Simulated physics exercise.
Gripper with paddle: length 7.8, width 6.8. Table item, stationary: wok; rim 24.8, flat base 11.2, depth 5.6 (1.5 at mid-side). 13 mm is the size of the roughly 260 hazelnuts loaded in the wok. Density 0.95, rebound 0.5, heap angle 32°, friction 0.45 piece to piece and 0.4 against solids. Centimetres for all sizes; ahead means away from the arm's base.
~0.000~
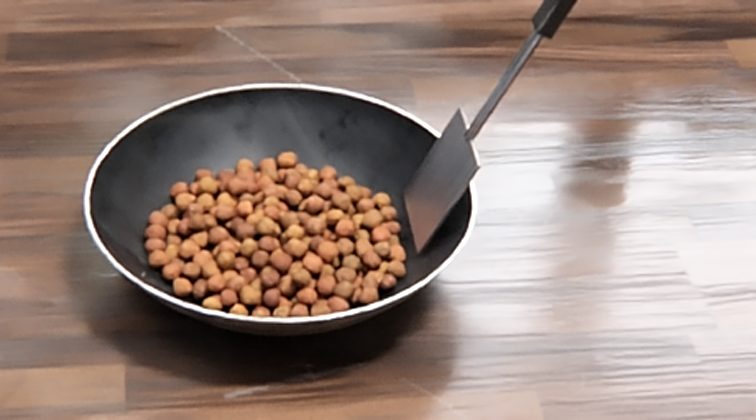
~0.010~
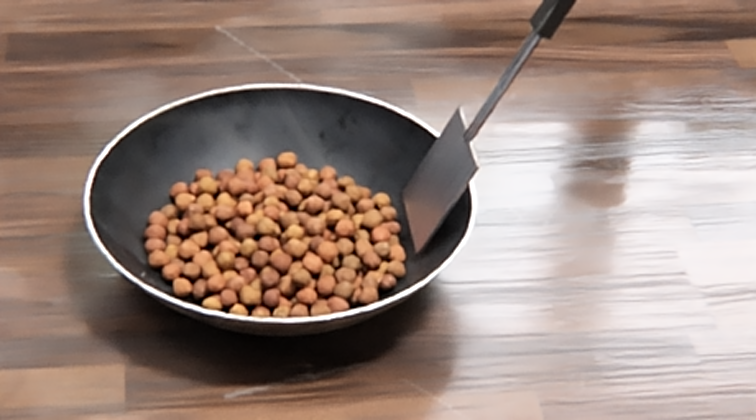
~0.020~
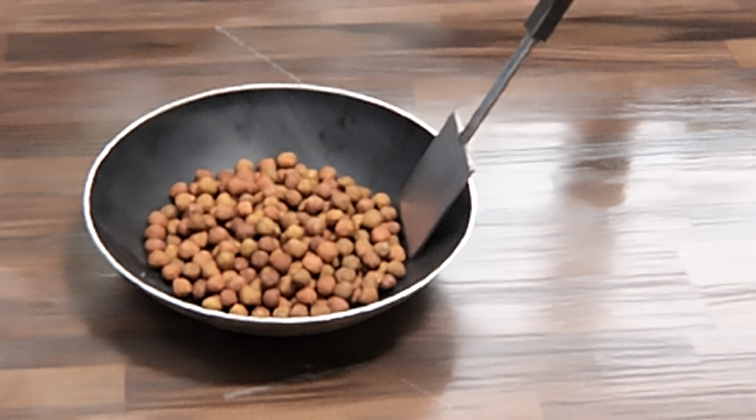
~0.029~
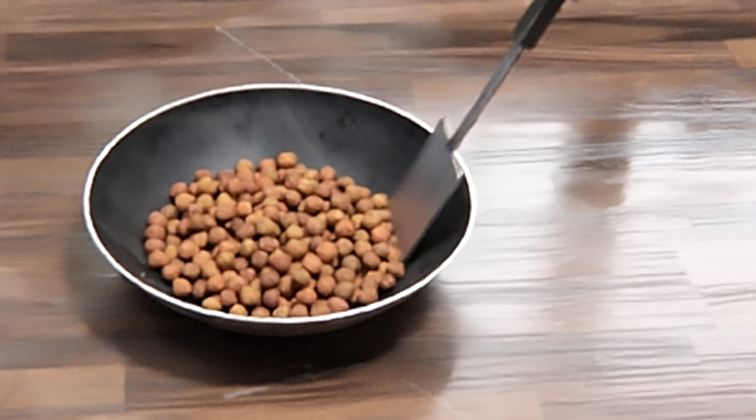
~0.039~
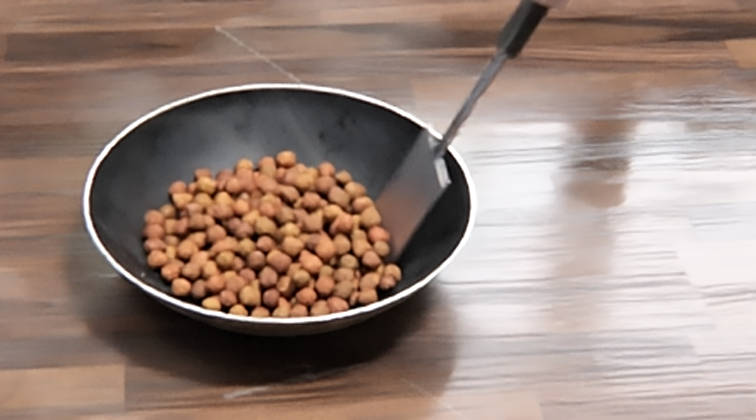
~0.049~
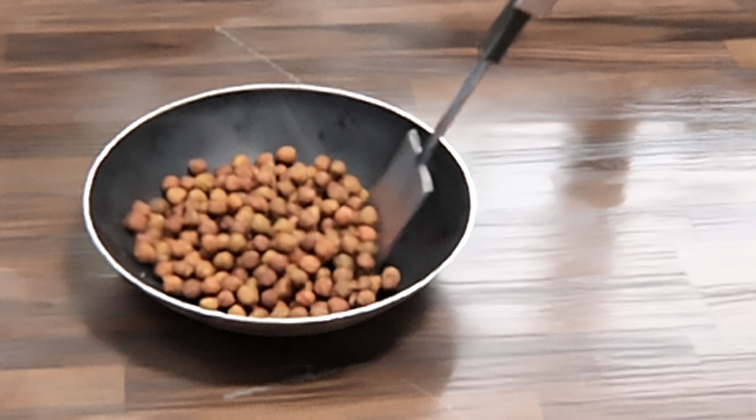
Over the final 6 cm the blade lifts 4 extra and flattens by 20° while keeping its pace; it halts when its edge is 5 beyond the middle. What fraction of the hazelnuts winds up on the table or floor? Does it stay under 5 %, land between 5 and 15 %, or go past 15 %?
It lands between 5 and 15 %.
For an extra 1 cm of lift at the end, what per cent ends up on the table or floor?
5 %.
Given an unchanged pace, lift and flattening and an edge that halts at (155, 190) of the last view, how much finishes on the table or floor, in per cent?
30 %, roughly.
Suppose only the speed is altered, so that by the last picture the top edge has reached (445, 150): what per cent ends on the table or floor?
0 %.
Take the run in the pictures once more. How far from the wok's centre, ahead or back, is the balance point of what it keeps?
Roughly 3.5 cm ahead of the centre.
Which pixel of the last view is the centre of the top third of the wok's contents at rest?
Near (172, 228).
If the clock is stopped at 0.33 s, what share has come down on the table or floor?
Some 8 per cent of the load.
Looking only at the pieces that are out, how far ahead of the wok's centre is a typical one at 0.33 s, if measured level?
Roughly 18 centimetres ahead.
After 0.08 s, sloping 64°, highest piece 10 above the table; 263 in the wok, 1 on the blade or in flight.
After 0.11 s, sloping 57°, highest piece 17 above the table; 260 in the wok, 4 on the blade or in flight.
After 0.33 s, sloping 44°, highest piece 39 above the table; 241 in the wok, 21 on the table or floor, 2 on the blade or in flight.
After 1.38 s, sloping 44°, highest piece 5 above the table; 241 in the wok, 23 on the table or floor.
In the end, 241 in the wok, 23 on the table or floor. That is 9 % on the table or floor.
